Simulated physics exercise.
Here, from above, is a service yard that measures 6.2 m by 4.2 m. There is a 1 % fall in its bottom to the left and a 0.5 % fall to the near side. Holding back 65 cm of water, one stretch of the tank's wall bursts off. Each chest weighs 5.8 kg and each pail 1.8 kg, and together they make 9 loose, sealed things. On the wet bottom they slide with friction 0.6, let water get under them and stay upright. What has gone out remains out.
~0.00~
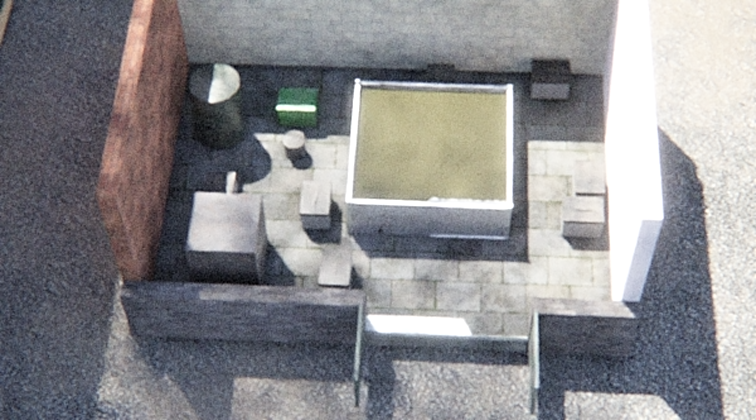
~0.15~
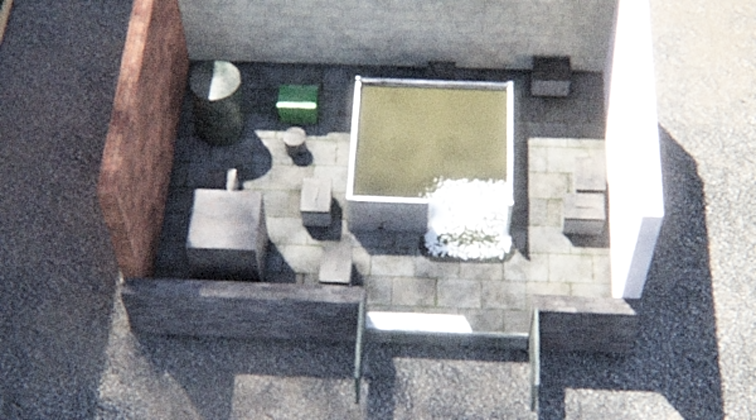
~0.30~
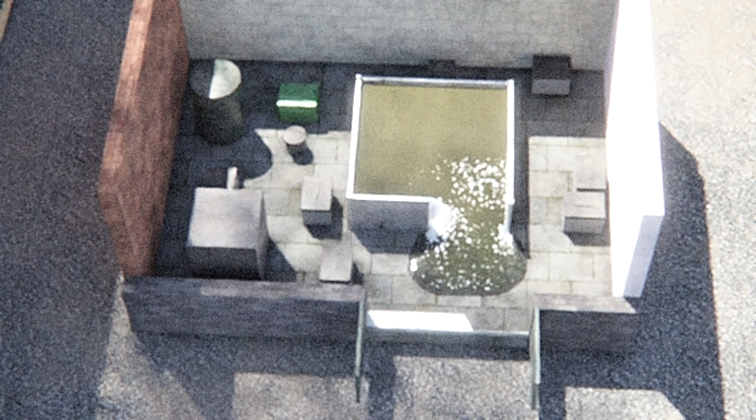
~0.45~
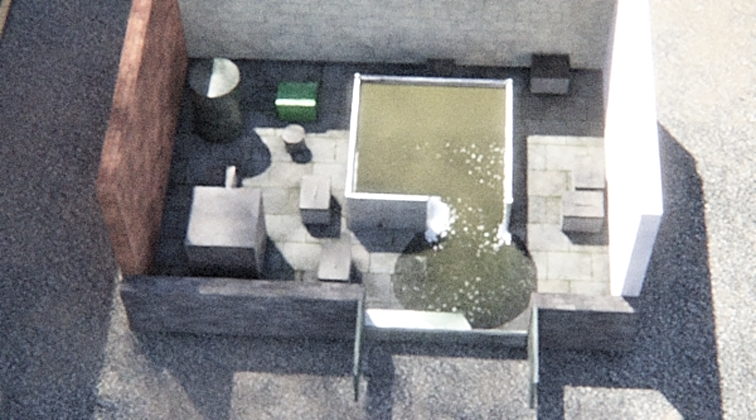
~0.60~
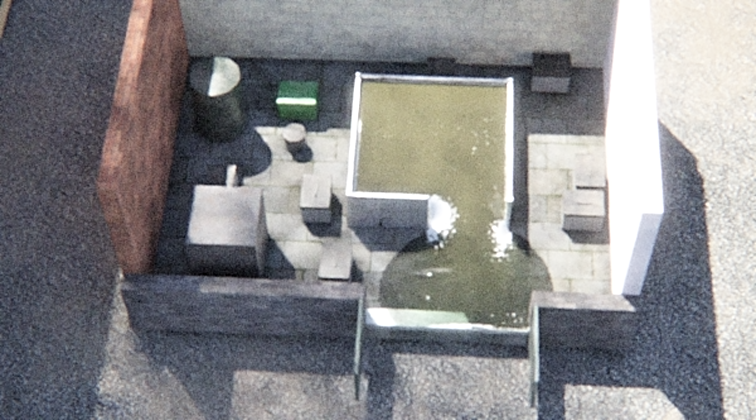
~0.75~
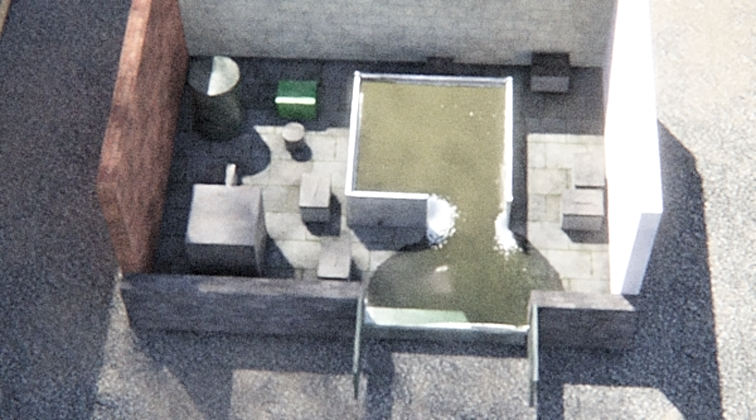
In a walled service yard seen from above, a square tank of murky water stands among grey boxes, a drum and a green chest. Part of its near wall bursts in white foam, and water pours out, spreading in a rounded pool to the opening at the near side. The objects stay put.
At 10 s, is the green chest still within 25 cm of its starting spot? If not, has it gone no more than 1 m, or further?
Yes, it is still within that distance.
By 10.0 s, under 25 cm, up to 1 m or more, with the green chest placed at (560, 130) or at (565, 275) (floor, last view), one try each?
In that order: It goes a long way; it goes a long way.
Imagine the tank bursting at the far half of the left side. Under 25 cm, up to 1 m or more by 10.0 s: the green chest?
Well, the green chest is flushed away.
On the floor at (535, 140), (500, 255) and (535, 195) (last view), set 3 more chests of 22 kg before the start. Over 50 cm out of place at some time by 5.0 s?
Spot by spot, in turn: Falls short, exceeds it, falls short.
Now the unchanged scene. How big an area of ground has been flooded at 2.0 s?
About 9.0 m2.
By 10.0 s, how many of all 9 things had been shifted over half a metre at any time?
The tally stands at 4.
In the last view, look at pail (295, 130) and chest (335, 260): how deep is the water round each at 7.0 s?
Some 0 cm at the first, some 1 cm at the second.
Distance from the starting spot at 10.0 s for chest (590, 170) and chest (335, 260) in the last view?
Respectively: 300 cm / 0 cm.
After 2.0 s the green chest is near (297, 91), 0.0 m from its start, aground; 0 of 9 are out; 0 afloat.
After 4.5 s the green chest is near (297, 91), 0.0 m from its start, aground; 0 of 9 are out; 3 afloat.
After 7.0 s the green chest is near (297, 91), 0.0 m from its start, aground; 0 of 9 are out; 3 afloat.
After 10.0 s the green chest is near (295, 93), 0.0 m from its start, aground; 0 of 9 are out; 3 afloat.
